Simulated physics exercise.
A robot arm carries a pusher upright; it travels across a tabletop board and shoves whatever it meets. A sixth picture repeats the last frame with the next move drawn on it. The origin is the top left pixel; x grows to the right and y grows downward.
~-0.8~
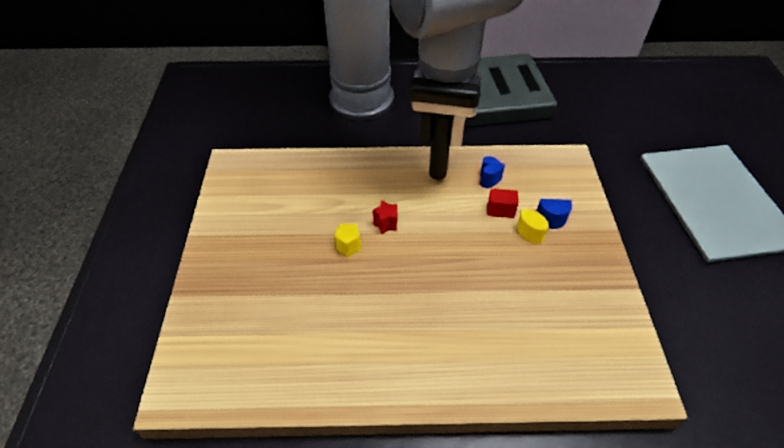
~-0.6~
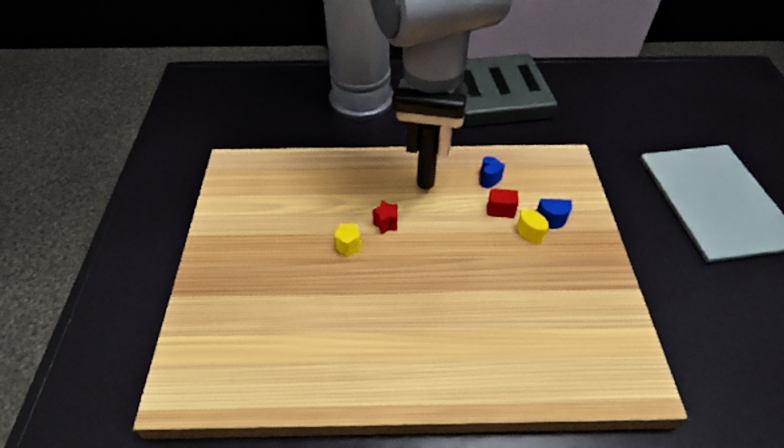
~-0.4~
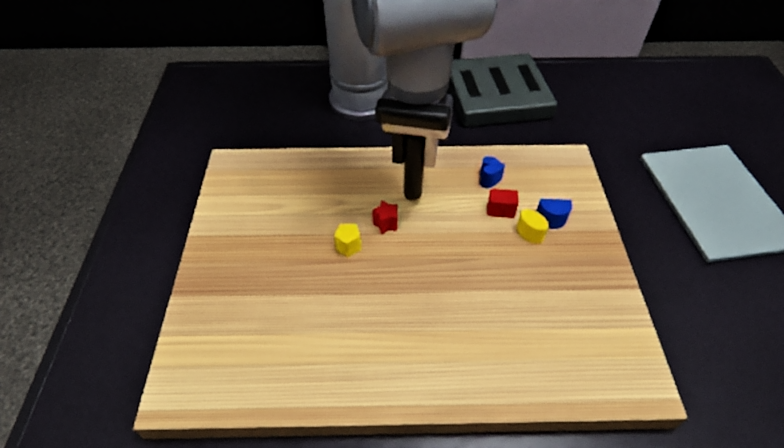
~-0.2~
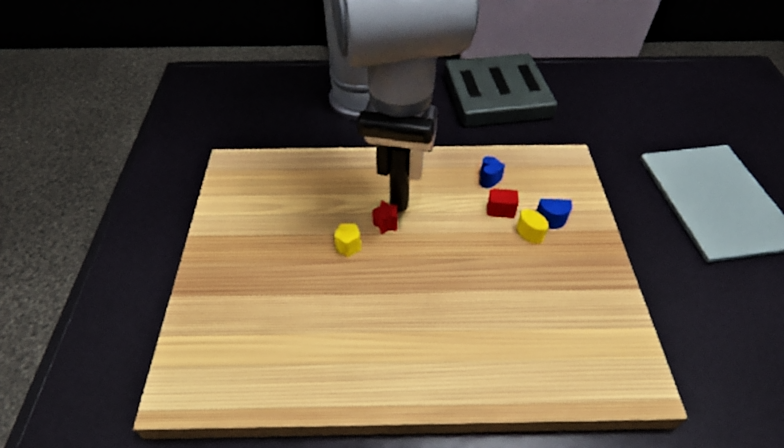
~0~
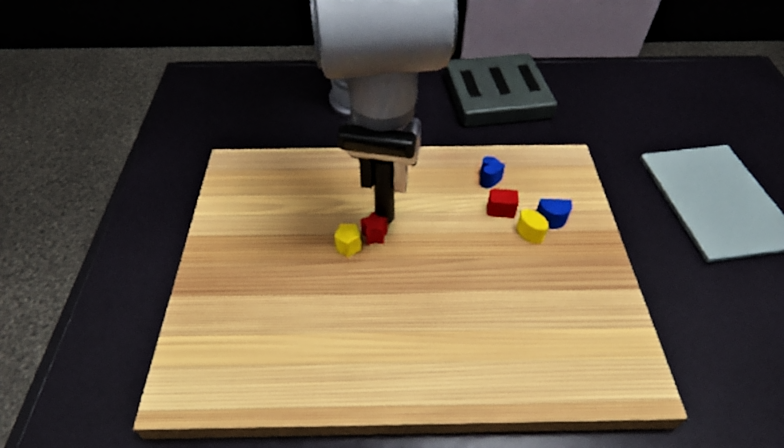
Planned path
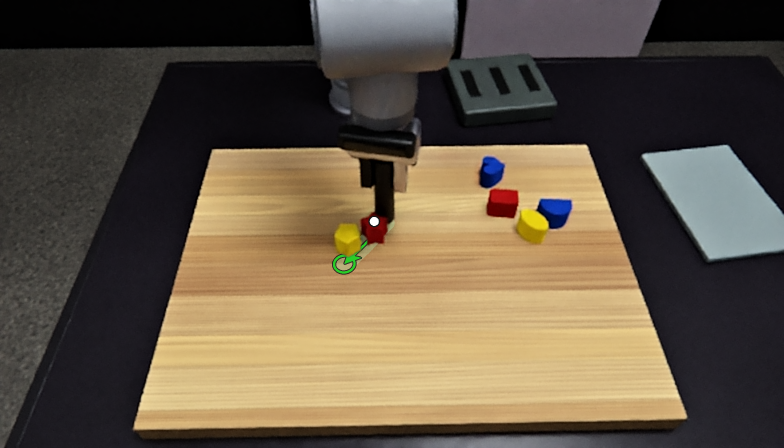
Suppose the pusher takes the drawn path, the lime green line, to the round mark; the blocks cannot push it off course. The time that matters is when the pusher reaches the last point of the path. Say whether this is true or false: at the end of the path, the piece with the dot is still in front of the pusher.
True
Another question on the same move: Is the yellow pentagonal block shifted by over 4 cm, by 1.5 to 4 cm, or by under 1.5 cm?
Upwards of 4 cm.
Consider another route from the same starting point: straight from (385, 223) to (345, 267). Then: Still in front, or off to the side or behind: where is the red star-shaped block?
I'd say it is still being pushed.
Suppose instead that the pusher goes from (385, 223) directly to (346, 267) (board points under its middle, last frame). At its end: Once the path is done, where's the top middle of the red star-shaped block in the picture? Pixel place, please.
For the centre of its top, I'd go with (336, 269).
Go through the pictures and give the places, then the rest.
The first frame shows tip of the pusher at (438, 173), middles of tops, yellow pentagonal block at (347, 232), red star-shaped block at (386, 210).
The second frame shows pusher at (426, 183), nothing pushed.
The third frame shows pusher at (413, 194), nothing pushed.
The fourth frame shows pusher at (399, 205), nothing pushed.
The fifth frame shows pusher at (385, 217), yellow pentagonal block at (347, 232), red star-shaped block at (374, 221).
The line goes from (385, 223) to (344, 264); the dot is on the red star-shaped block.
On the path given first. Halfway along, pusher at (365, 238); yellow pentagonal block at (328, 245); red star-shaped block at (352, 243).
At the end, pusher at (344, 258); yellow pentagonal block at (315, 251), turned 35° clockwise; red star-shaped block at (333, 266).
